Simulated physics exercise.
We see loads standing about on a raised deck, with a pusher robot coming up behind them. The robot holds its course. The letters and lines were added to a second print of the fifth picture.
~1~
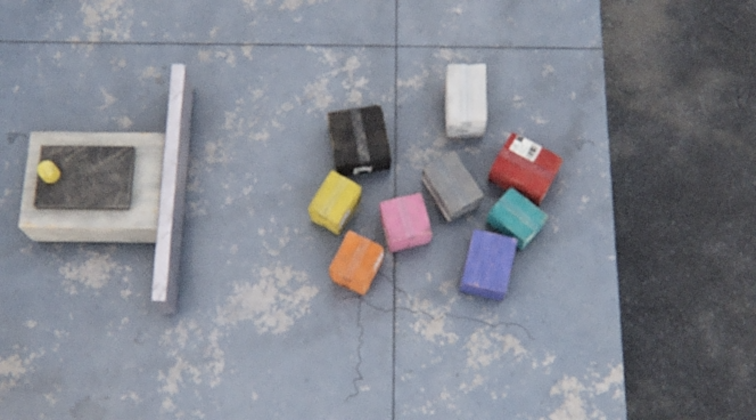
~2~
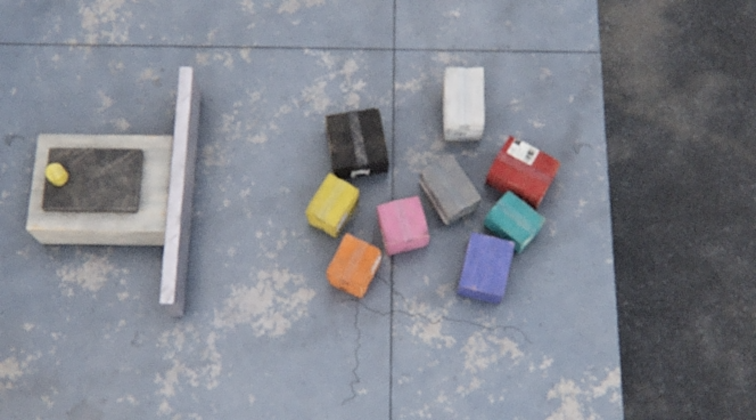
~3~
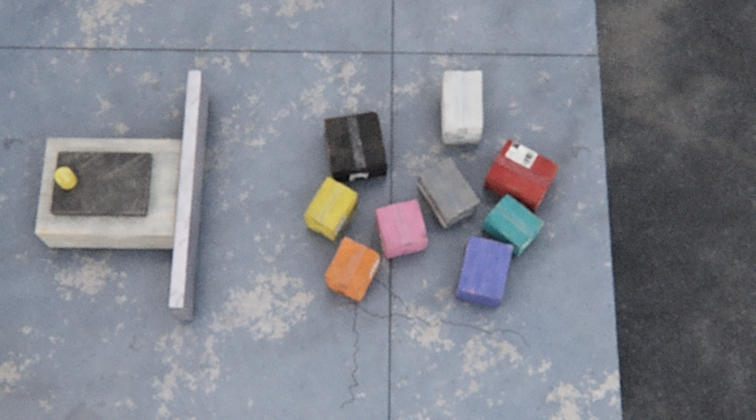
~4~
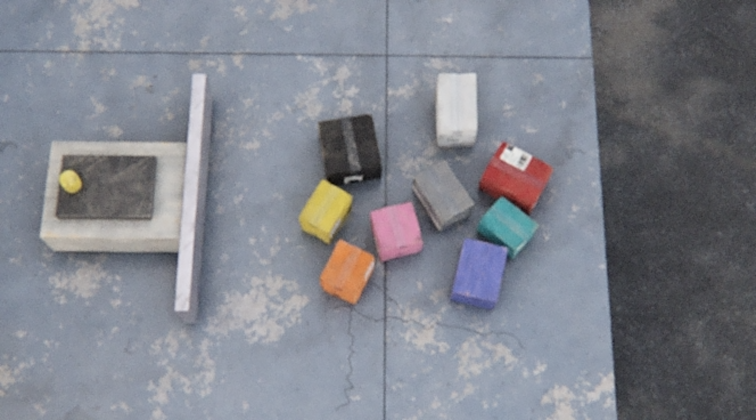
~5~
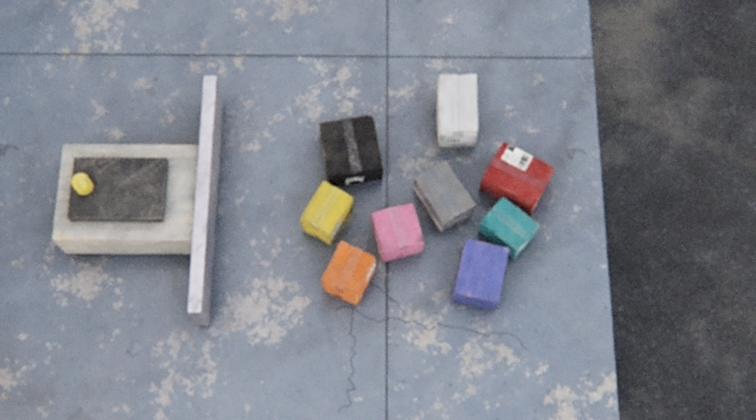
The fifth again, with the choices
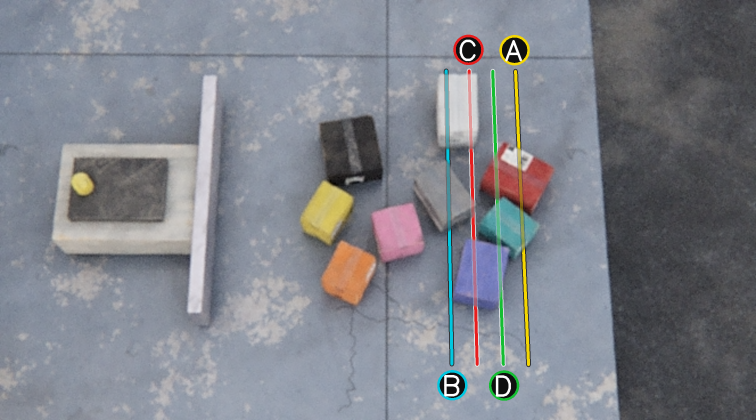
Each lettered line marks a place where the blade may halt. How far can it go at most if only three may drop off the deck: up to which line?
At A, and not beyond.
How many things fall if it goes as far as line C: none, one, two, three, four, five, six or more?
By then, none.
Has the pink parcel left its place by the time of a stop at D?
By then, yes.
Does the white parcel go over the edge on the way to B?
No.
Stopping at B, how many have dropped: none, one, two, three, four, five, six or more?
In all, none.
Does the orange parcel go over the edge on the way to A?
No.
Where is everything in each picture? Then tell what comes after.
Orange parcel (357, 264); pink parcel (405, 223); yellow parcel (335, 203), in the first frame.
Robot (100, 179); turquoise box (514, 222), in the second frame.
Robot (109, 183); black parcel (355, 148), in the third frame.
Robot (114, 186); grey box (442, 196), in the fourth frame.
Robot (126, 189); orange parcel (349, 274); pink parcel (397, 233); yellow parcel (327, 213), in the fifth frame.
On the marked copy, A at (522, 211); B at (449, 210); C at (473, 210); D at (498, 210).
Following A. Soon after the start, robot (242, 190); black parcel (356, 152); yellow parcel (344, 213).
Later, robot (358, 190); turquoise box (547, 241); red parcel (542, 164).
In the end, robot (446, 191); grey box over the edge; turquoise box over the edge; three fallen.
As for the rest, B is within the limit but short; C is within the limit but short; D is within the limit but short.
